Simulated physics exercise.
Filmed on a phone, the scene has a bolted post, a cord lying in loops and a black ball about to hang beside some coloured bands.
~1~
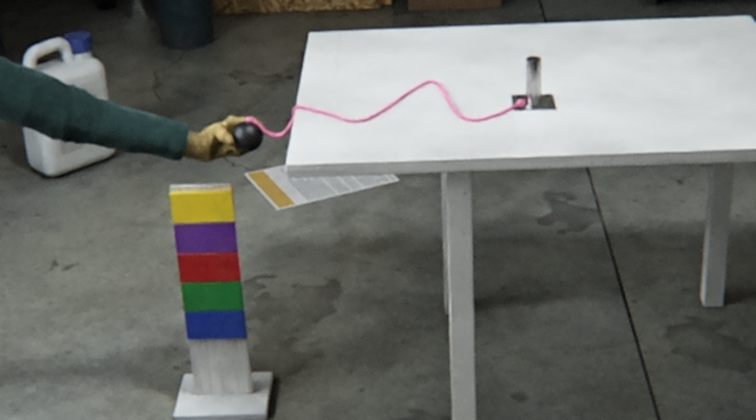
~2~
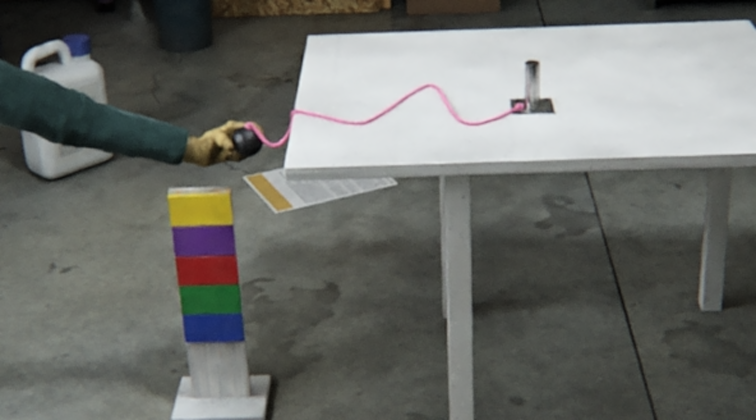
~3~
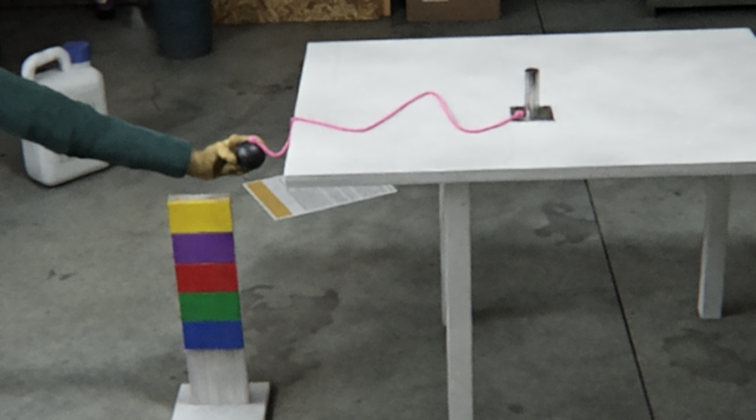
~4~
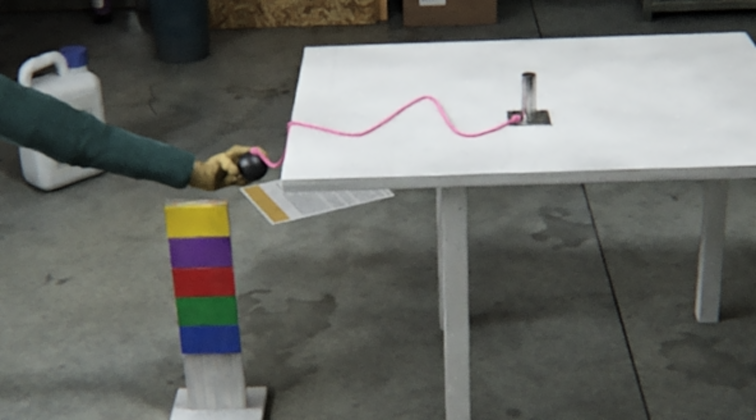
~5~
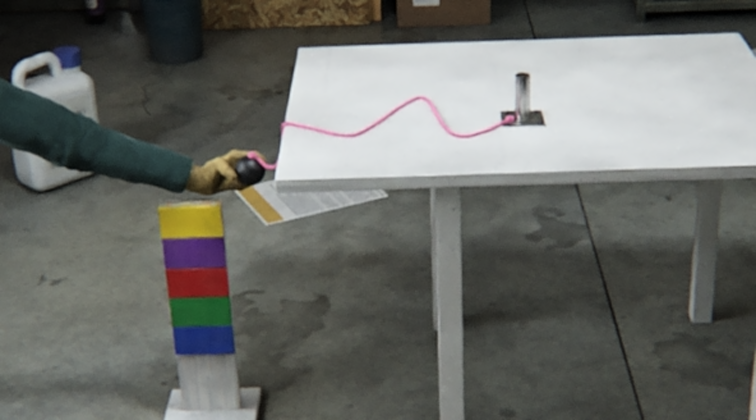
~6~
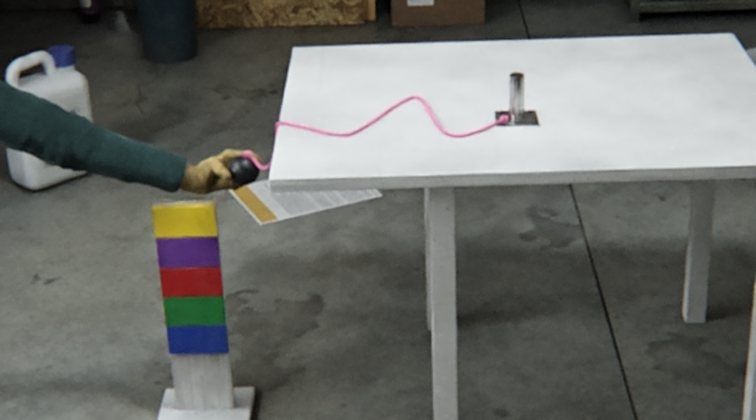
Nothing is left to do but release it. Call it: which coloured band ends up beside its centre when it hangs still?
Blue, beside its centre.
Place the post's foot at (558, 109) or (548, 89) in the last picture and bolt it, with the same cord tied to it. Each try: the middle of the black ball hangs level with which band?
Try one - green; try two - green.
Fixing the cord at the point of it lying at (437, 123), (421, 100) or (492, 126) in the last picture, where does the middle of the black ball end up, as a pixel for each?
Result per try (px, approx.): (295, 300); (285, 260); (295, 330).
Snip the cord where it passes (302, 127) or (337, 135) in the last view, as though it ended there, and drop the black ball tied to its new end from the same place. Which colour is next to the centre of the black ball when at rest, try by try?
Taking them in turn, you'd get purple, then yellow.
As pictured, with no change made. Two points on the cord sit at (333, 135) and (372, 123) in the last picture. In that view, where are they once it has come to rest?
End positions: About (284, 203) and about (281, 156).
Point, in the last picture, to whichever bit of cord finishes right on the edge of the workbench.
Pixel (389, 111) or thereabouts.
Soon after, ball near (305, 334); level with blue.
Then, ball near (290, 339); level with blue.
At rest, ball near (297, 339); level with blue. Its middle rests at the blue band.
